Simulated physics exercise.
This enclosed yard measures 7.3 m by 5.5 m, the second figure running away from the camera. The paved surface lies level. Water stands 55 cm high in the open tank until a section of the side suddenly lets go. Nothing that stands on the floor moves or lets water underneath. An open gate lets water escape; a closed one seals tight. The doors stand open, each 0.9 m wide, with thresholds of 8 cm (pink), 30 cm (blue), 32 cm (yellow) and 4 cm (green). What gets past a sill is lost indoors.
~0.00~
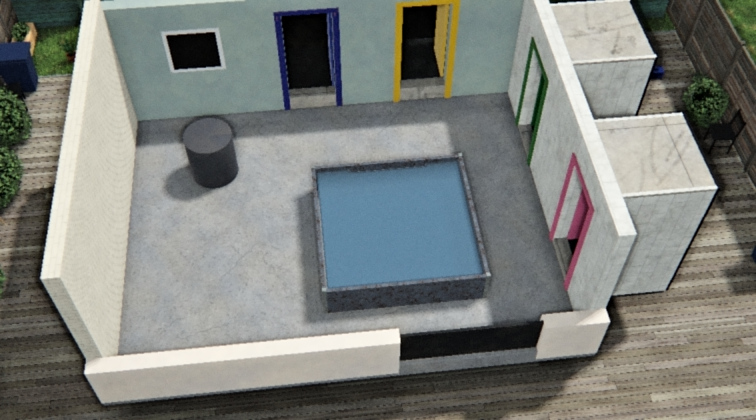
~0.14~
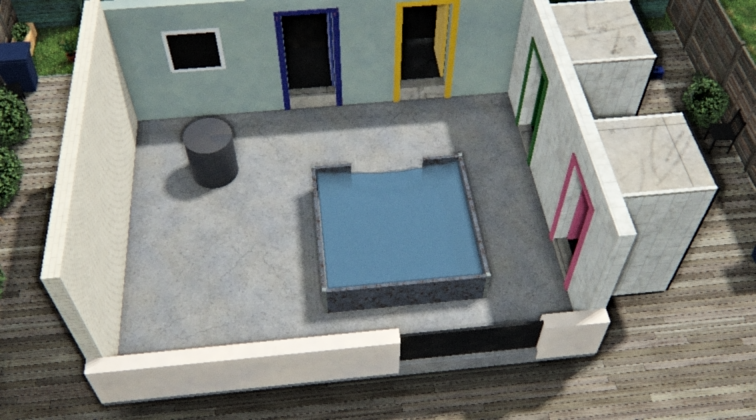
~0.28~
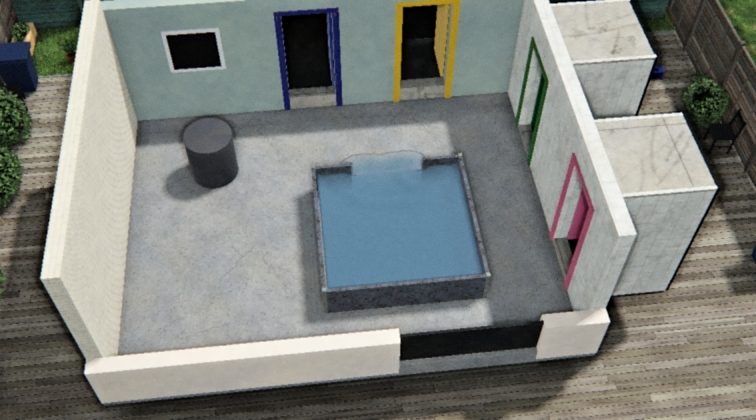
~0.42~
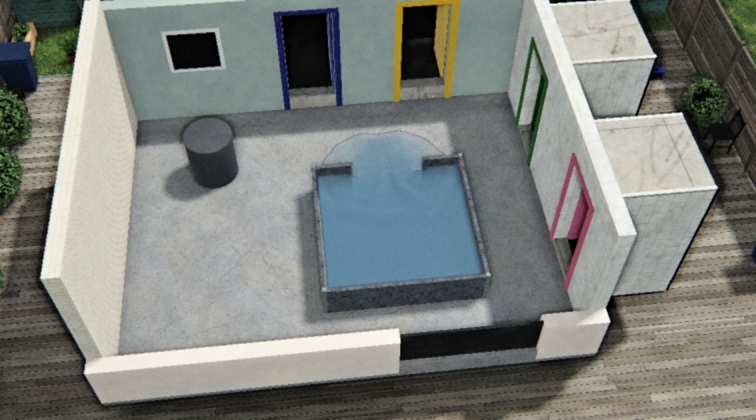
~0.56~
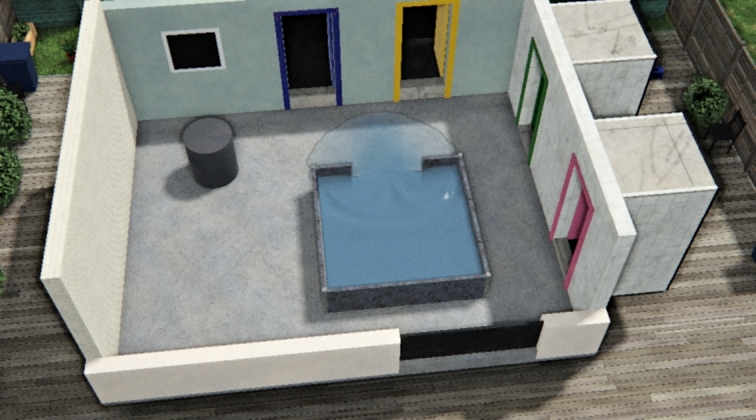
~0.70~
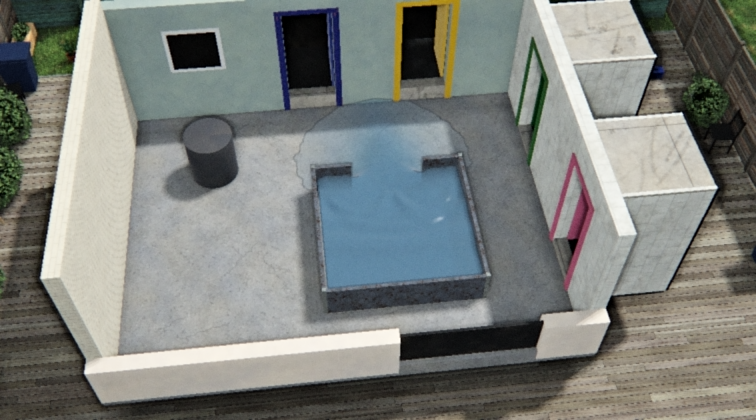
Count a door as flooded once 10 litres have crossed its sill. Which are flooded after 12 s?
Door by door: At the pink door it goes over the limit; at the blue door it keeps below the limit; at the yellow door it does not reach the limit; at the green door it goes over the limit.
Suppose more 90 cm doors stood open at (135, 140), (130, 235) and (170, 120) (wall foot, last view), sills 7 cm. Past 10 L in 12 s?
In that order: Past it, below, above.
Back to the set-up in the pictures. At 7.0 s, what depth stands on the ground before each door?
In cm: Pink 8, blue 12, yellow 14, green 11.
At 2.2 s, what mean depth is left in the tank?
About 36 cm.
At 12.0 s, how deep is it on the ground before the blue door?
Roughly 7.0 cm deep.
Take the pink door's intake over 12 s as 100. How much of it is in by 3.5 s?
Some 0 per cent by then.
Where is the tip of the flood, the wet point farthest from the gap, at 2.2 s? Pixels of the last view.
Around (176, 123).
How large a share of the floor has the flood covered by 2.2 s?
Some 25 per cent of it.
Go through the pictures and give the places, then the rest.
The open tank at (396, 222) is whole and still, 55 cm deep, in the first picture.
Water pours out on the open tank's far side and has run 0.7 m, to a hidden place; typically 9 cm deep outside, 55 cm at the open tank's back, in the second picture.
The front is at a hidden place, 0.9 m from the gap on the open tank's far side; 1.0 m2 of floor is under water; 55 cm left at the back of the open tank, in the third picture.
The front is at (400, 134), 1.3 m from the gap on the open tank's far side; 2.1 m2 of floor is under water; 55 cm left at the back of the open tank, in the fourth picture.
The front is at (390, 115), 1.8 m from the gap on the open tank's far side; 3.4 m2 of floor is under water; 55 cm left at the back of the open tank, in the fifth picture.
The front is at (345, 105), 2.2 m from the gap on the open tank's far side; 4.5 m2 of floor is under water; 55 cm left at the back of the open tank, in the sixth picture.
After 1.4 s water covers 15 % of the floor and is deepest (36 cm) near (370, 108); pink door not reached, blue door 24 cm at the sill, 0 L in, yellow door 28 cm at the sill, 0 L in, green door not reached.
After 2.2 s water covers 25 % of the floor and is deepest (38 cm) near (505, 97); pink door not reached, blue door 25 cm at the sill, 0 L in, yellow door 27 cm at the sill, 0 L in, green door 4 cm at the sill, 0 L in.
After 3.5 s water covers 45 % of the floor and is deepest (32 cm) near (505, 97); pink door 2 cm at the sill, 0 L in, blue door 20 cm at the sill, 0 L in, yellow door 21 cm at the sill, 0 L in, green door 13 cm at the sill, 22 L in.
After 7.0 s water covers 95 % of the floor and is deepest (18 cm) near (505, 97); pink door 8 cm at the sill, 0 L in, blue door 12 cm at the sill, 0 L in, yellow door 14 cm at the sill, 0 L in, green door 11 cm at the sill, 129 L in.
After 12.0 s water covers 100 % of the floor and is deepest (14 cm) near (402, 312); pink door 10 cm at the sill, 39 L in, blue door 7 cm at the sill, 0 L in, yellow door 8 cm at the sill, 0 L in, green door 7 cm at the sill, 193 L in.
